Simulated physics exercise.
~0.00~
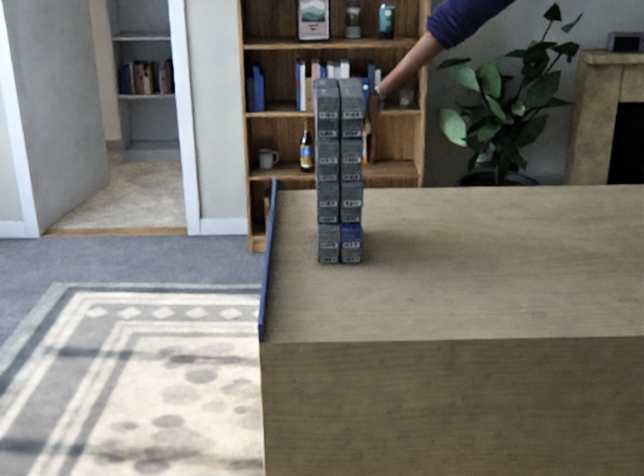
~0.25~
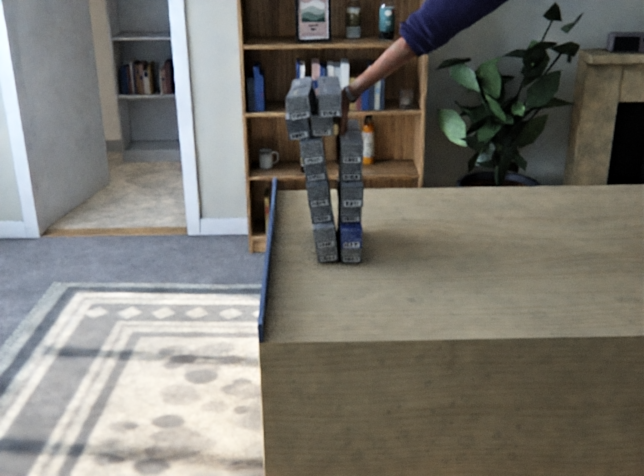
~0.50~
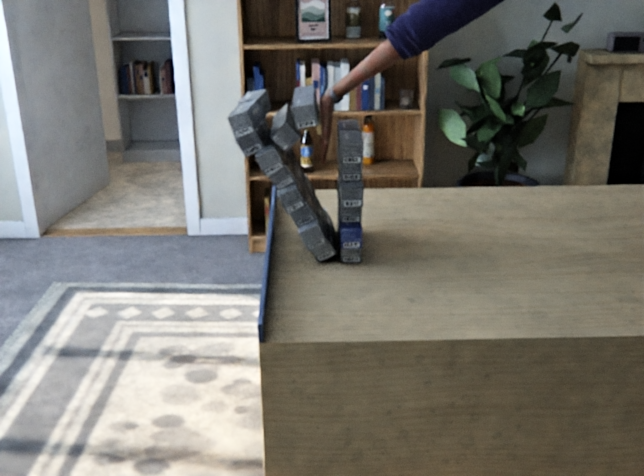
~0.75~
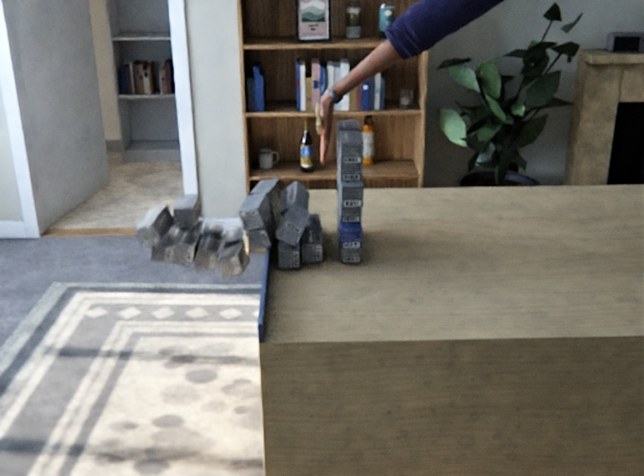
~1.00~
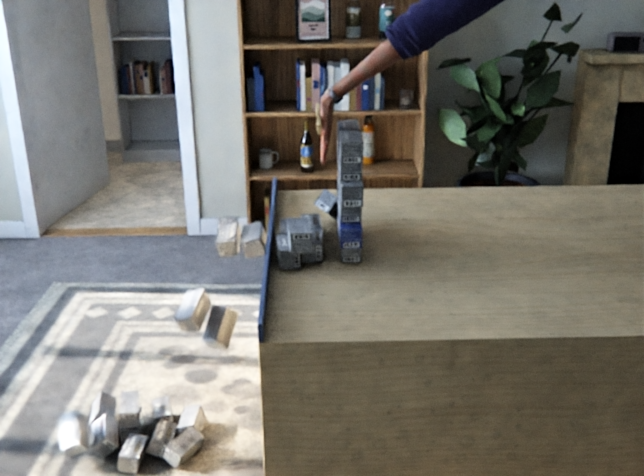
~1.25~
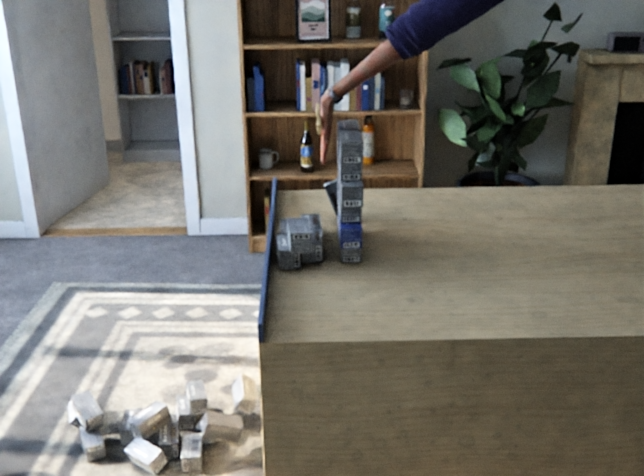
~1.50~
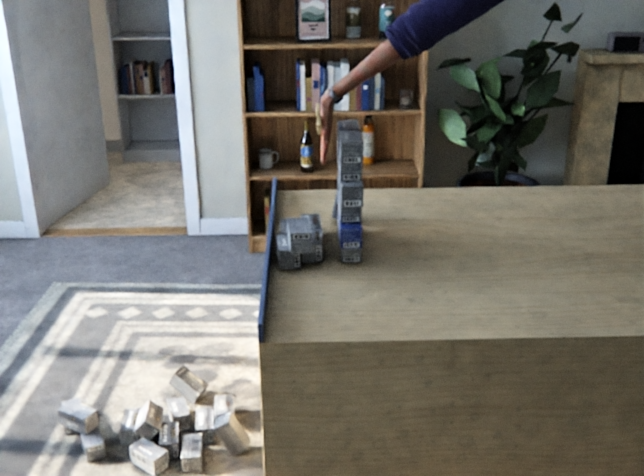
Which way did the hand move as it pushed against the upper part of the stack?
It moved to the left, toward the low blue board at the edge of the bench.
